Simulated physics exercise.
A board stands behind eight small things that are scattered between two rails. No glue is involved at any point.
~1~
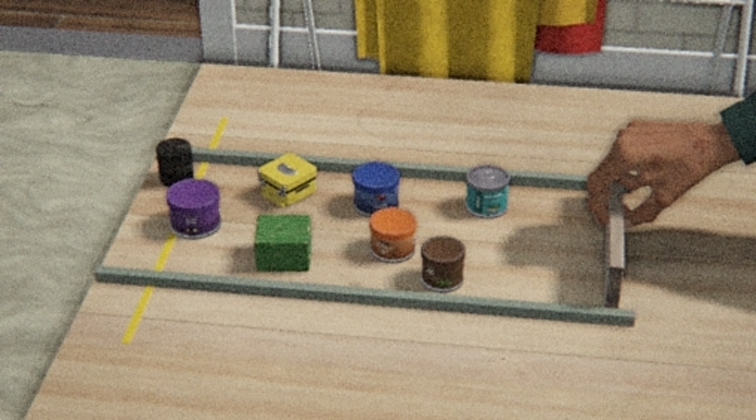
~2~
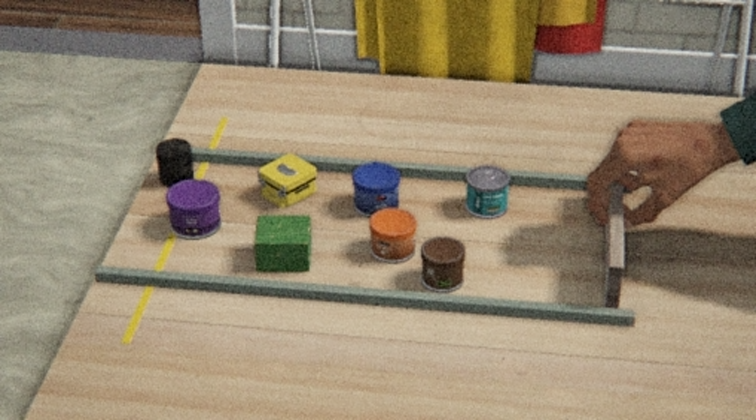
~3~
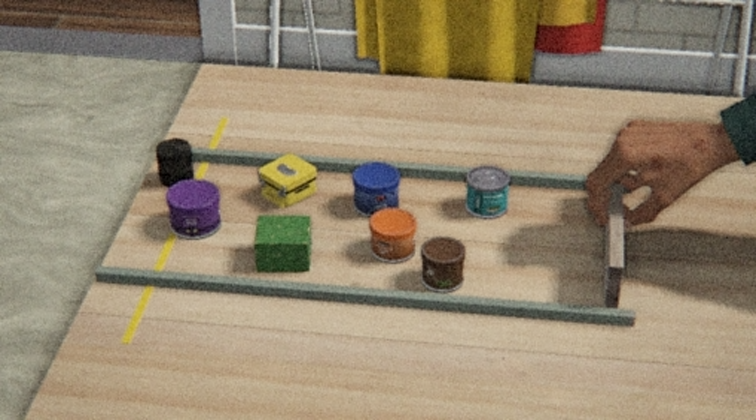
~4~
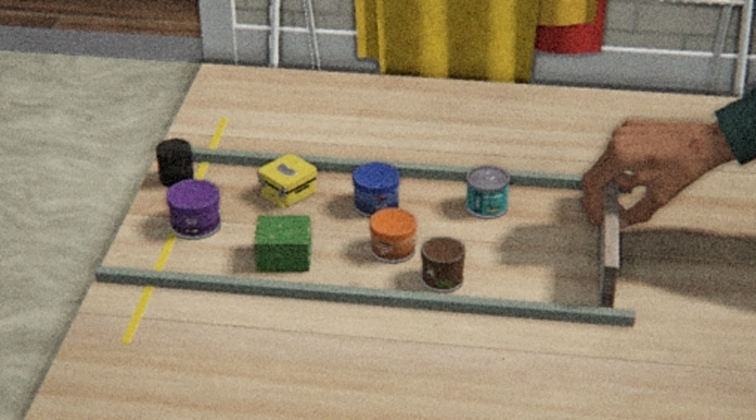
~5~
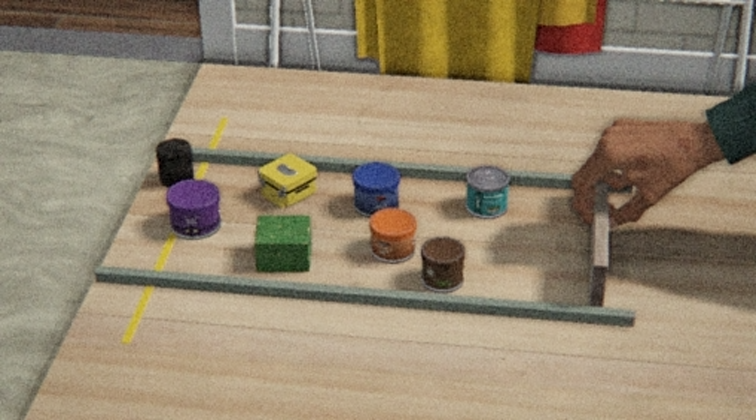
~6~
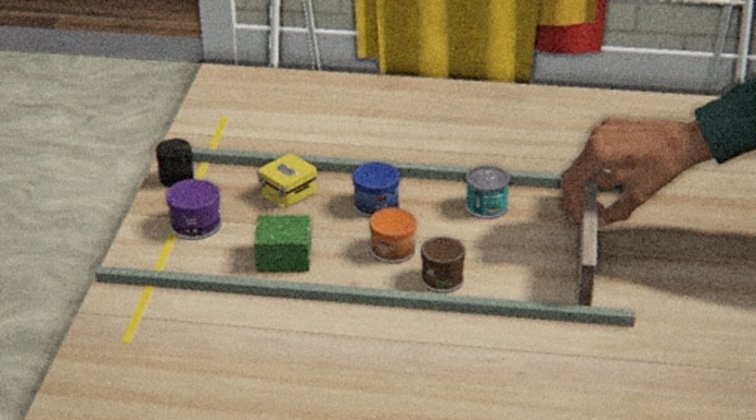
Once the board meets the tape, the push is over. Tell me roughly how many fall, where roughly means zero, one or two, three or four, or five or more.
Roughly, three or four fall.
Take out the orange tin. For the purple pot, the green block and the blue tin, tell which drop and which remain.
Purple pot gone, green block safe, blue tin safe.
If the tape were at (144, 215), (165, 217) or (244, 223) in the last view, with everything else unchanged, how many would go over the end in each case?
Per try: 8; 4; 0.
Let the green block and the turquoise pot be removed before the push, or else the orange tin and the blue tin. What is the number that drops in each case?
That gives 3 for the first pair taken away and 2 for the second.
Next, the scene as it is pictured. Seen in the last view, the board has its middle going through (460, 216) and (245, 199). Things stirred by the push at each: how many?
At the first spot 2, then 8.
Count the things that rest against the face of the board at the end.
Count recorded: 4.
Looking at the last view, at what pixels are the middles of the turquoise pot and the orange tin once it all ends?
One is at about (177, 165), the other at about (151, 220).
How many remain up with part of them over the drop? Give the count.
That'd be 0.
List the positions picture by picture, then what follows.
The first frame shows black lid (175, 162); purple pot (194, 209); yellow case (288, 182); board (614, 227); tape (181, 218).
The second frame shows purple pot (194, 209); orange tin (393, 236).
The third frame shows yellow case (288, 182); board (614, 227).
The fourth frame shows black lid (175, 163); brown pot (443, 265).
The fifth frame shows purple pot (194, 209); green block (284, 244).
The sixth frame shows black lid (175, 163); purple pot (194, 209); yellow case (288, 182); board (589, 225); tape (181, 218).
Soon after, none off yet; black lid at rest near (175, 163); purple pot at rest near (194, 209); yellow case at rest near (288, 182).
By the end, the number that fall off is three or four; fallen, green block, yellow case, purple pot and black lid.
